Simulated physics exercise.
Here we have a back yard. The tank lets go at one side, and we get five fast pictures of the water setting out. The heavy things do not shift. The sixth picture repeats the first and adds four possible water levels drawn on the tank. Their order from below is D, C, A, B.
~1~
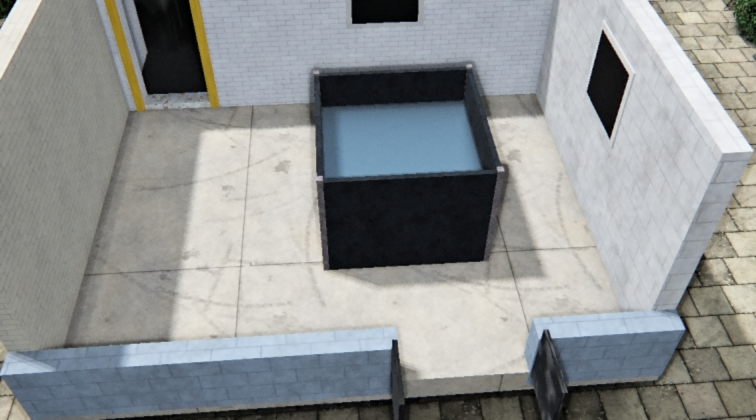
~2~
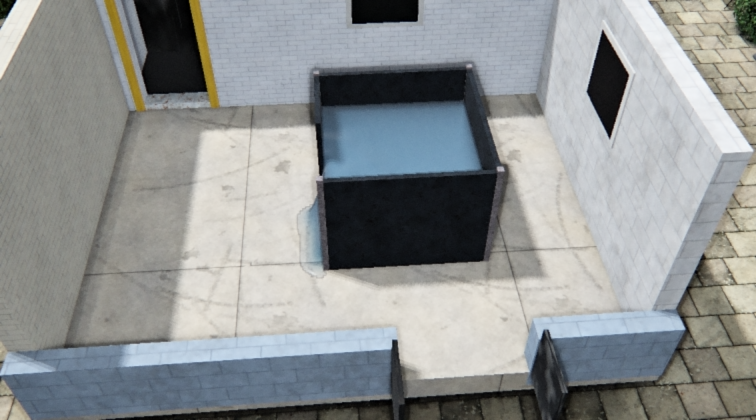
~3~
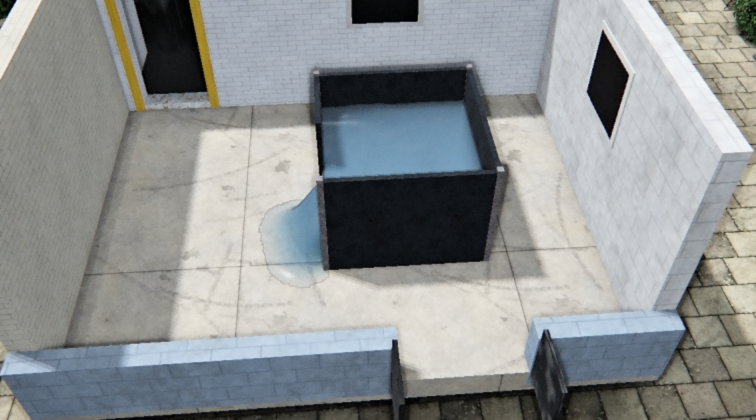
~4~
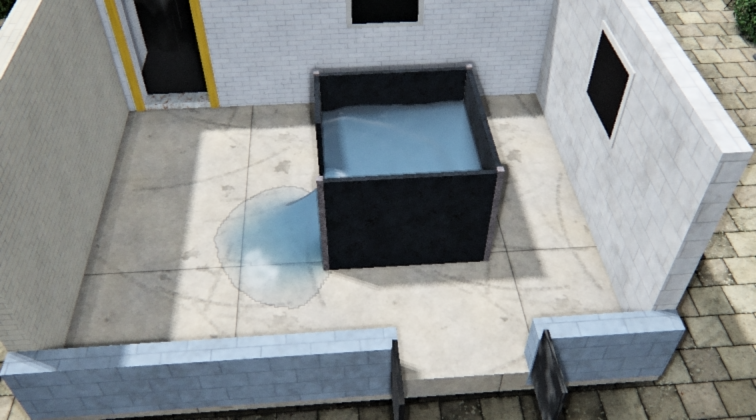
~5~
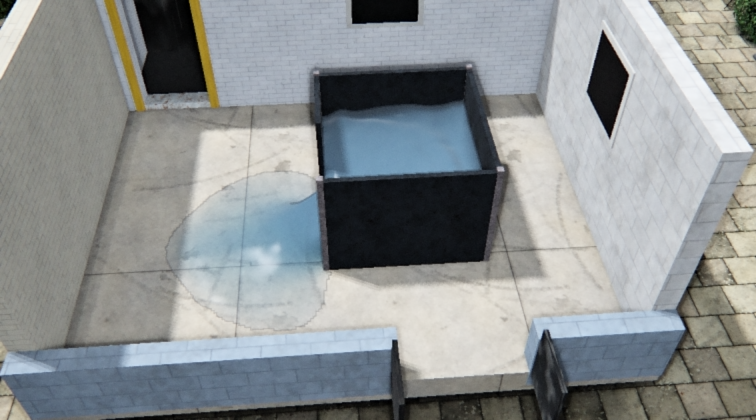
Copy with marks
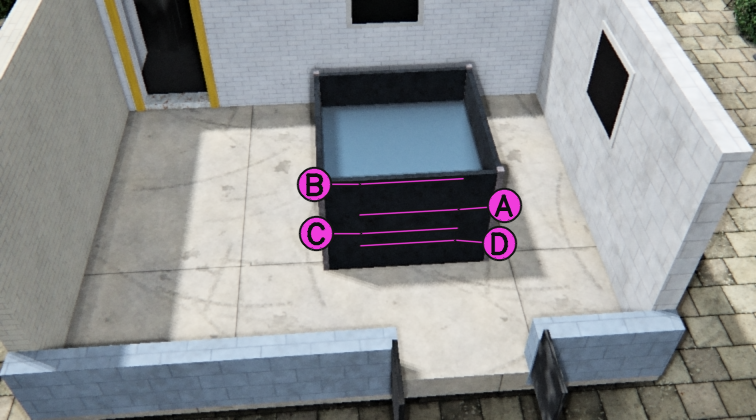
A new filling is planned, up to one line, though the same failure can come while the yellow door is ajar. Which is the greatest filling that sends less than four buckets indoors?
D is the one.
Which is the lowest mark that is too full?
The answer is C.
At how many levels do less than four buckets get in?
One of them.
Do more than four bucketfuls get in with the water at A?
Yes, that goes wrong.
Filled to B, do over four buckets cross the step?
Yes, it does.
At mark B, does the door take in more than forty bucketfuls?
Yes.
In magenta, A at (409, 212); B at (411, 181); C at (409, 230); D at (408, 243); from the bottom up D, C, A, B.
Choosing A, dozens of bucketfuls pour in.
Choosing B, dozens of bucketfuls pour in.
Choosing C, about 12 bucketfuls get in.
Choosing D, a bucket or two gets in.
